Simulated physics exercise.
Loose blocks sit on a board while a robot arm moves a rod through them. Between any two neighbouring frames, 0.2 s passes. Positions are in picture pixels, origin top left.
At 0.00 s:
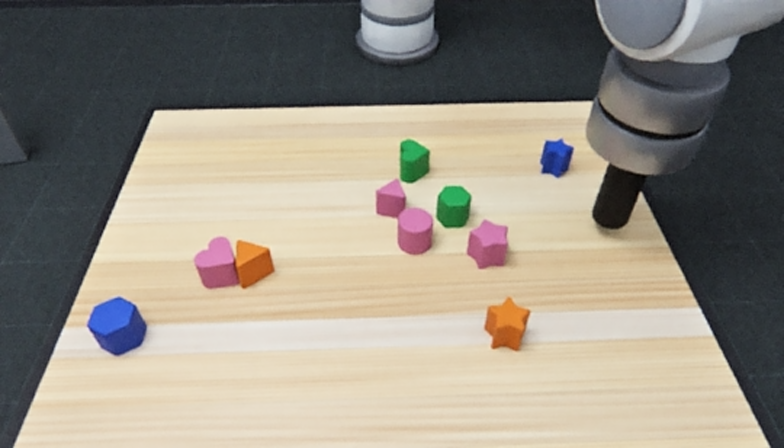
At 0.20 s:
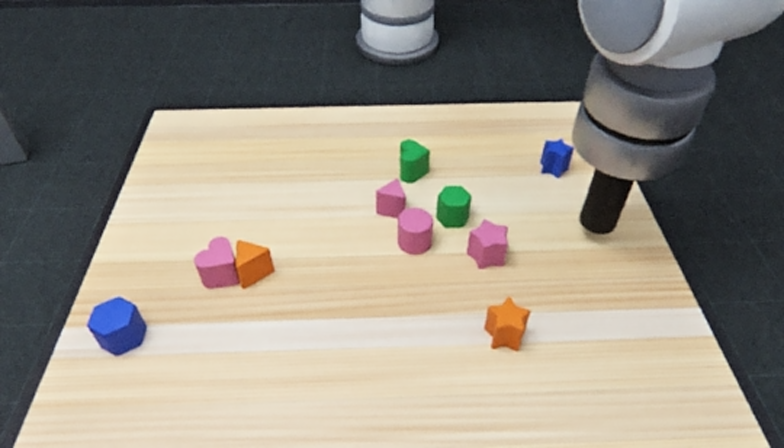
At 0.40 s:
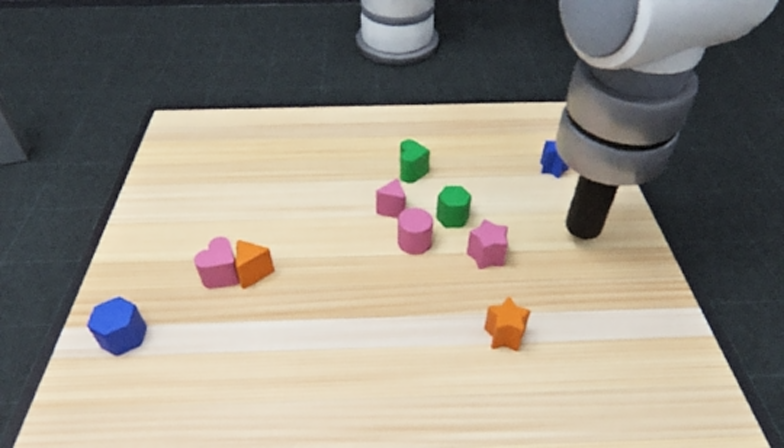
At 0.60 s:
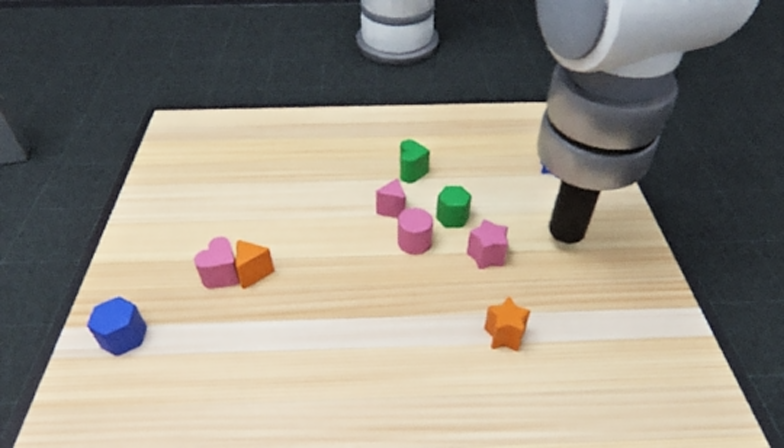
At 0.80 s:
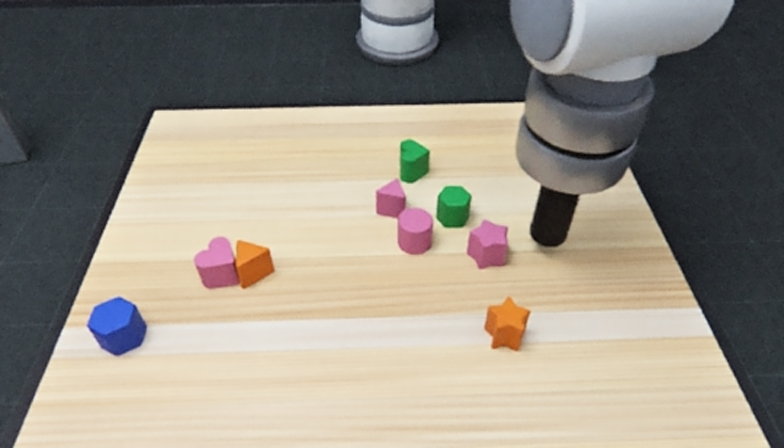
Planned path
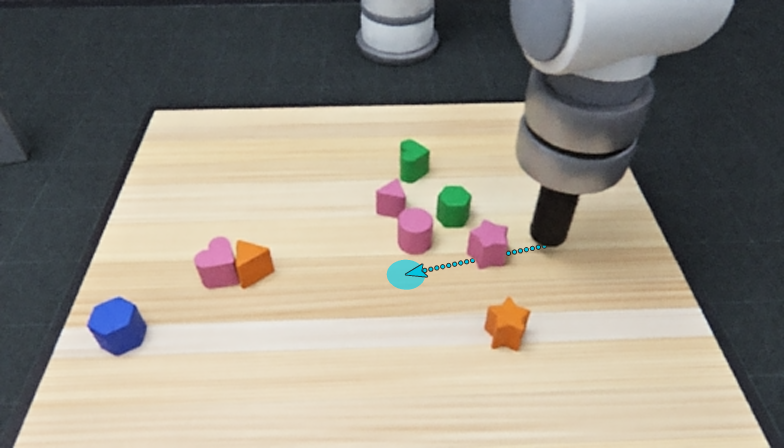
A robot arm holding a black rod moves slowly left across the right side of a wooden board, passing in front of a blue star and nearing a pink star, while the scattered colored blocks all stay still.
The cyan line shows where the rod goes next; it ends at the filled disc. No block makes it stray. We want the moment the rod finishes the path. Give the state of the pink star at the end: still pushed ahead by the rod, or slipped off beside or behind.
In front, still.
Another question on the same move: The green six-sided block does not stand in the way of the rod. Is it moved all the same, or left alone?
At the end of the path, the green six-sided block remains in its old spot.
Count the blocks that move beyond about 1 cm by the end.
It should be one, as far as I can tell.
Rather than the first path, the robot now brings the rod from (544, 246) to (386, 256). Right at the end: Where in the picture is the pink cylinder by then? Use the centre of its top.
It is at (372, 209).
The line goes from (544, 246) to (406, 274).
What follows on the original path. One third of the way, rod at (500, 243); pink star at (467, 239).
Two thirds of the way, rod at (453, 253); pink star at (421, 248), turned 20° anticlockwise.
At the end, rod at (406, 262); pink cylinder unmoved; green six-sided block unmoved; pink star at (372, 258), turned 20° anticlockwise.
